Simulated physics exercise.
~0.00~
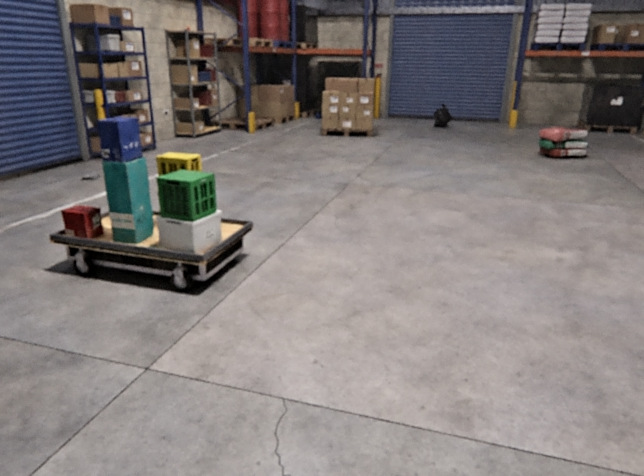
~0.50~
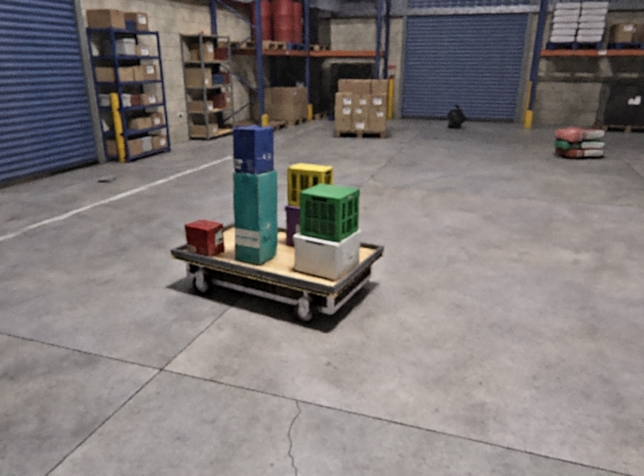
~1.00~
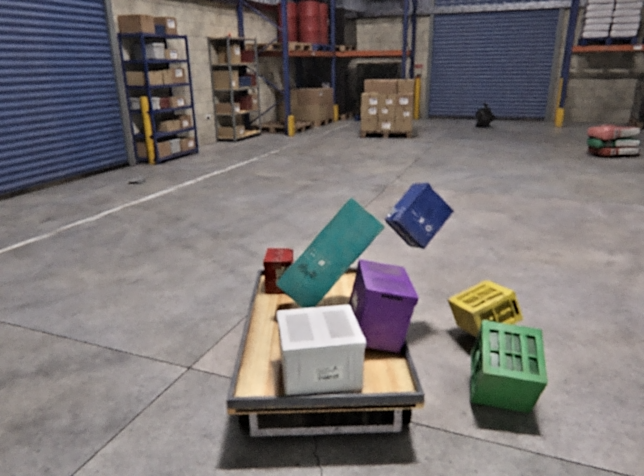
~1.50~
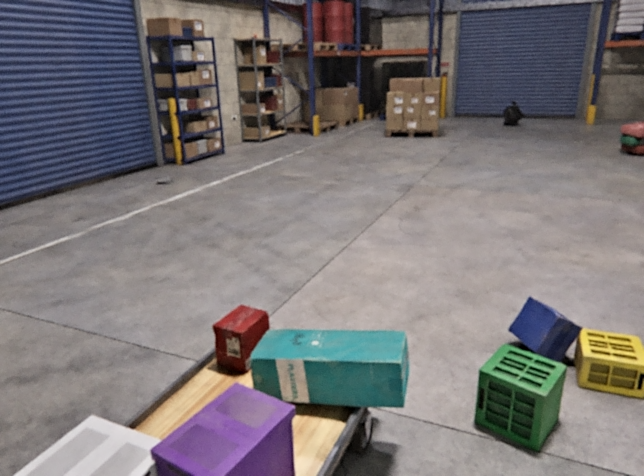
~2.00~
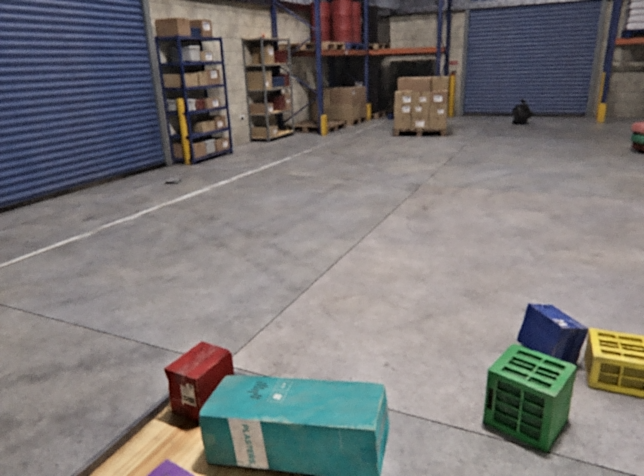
In a warehouse, a loaded cart turns, spilling yellow, green and blue items onto the floor.
